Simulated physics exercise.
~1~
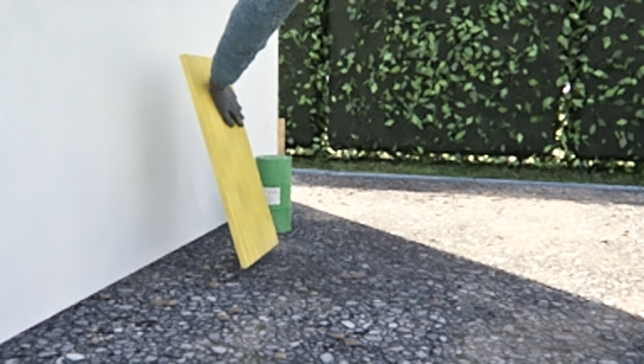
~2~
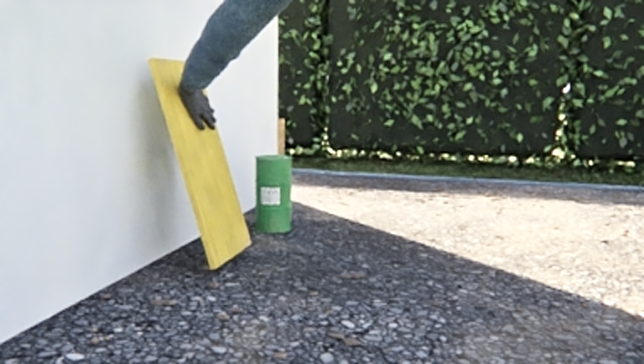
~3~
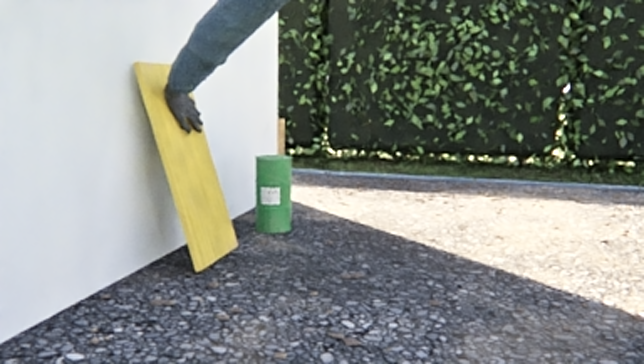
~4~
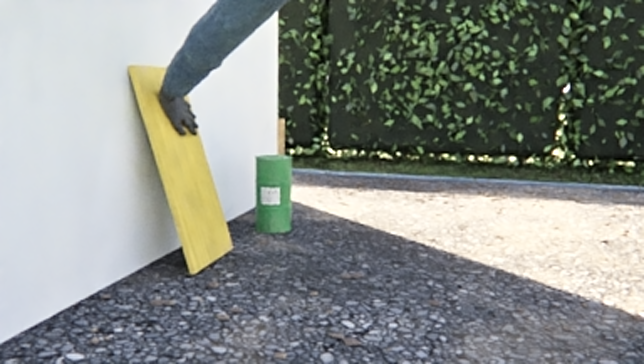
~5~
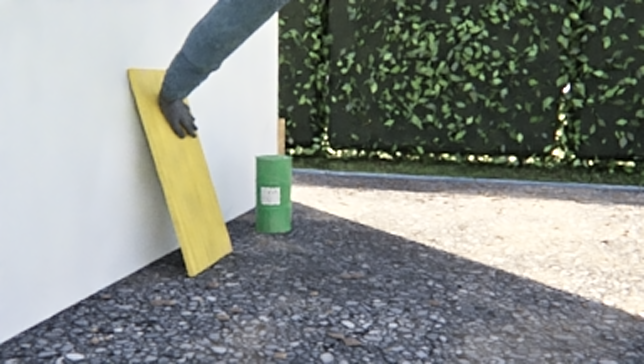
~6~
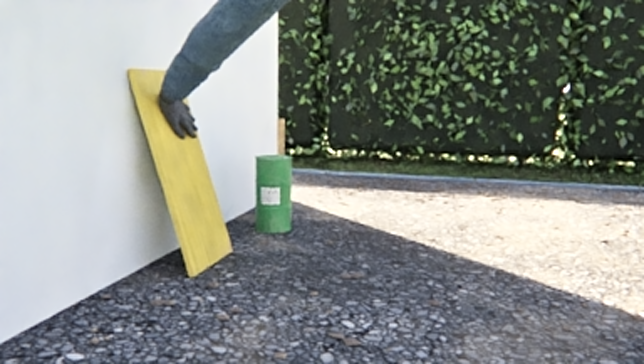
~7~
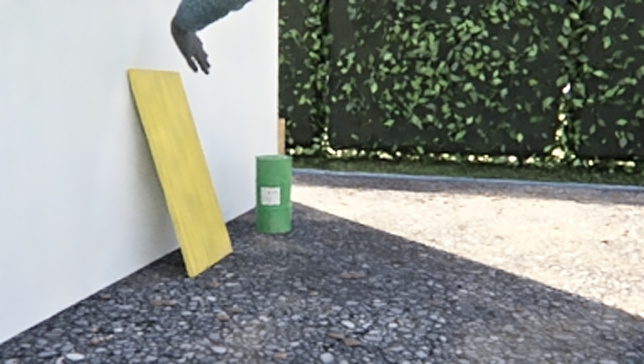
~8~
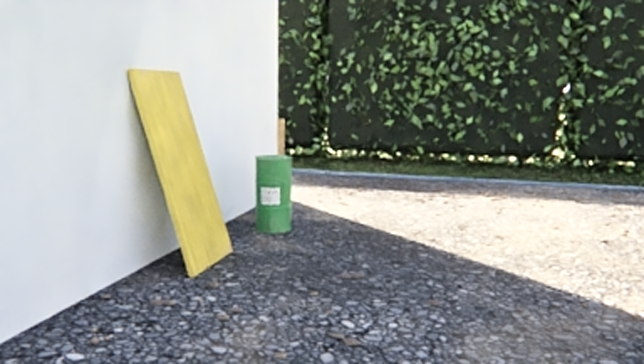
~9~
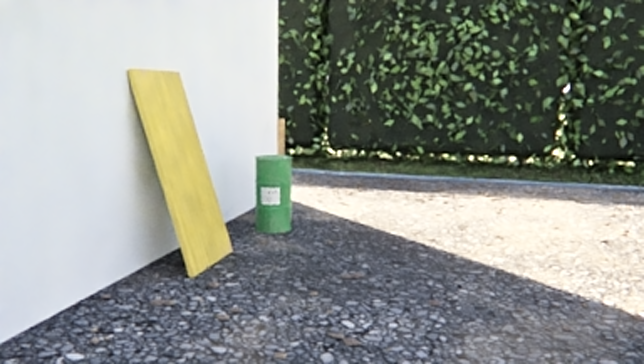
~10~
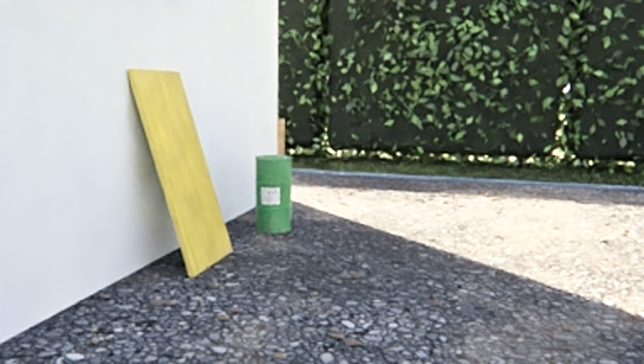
Beside a white wall, a gloved hand leans a yellow board and leaves it standing.
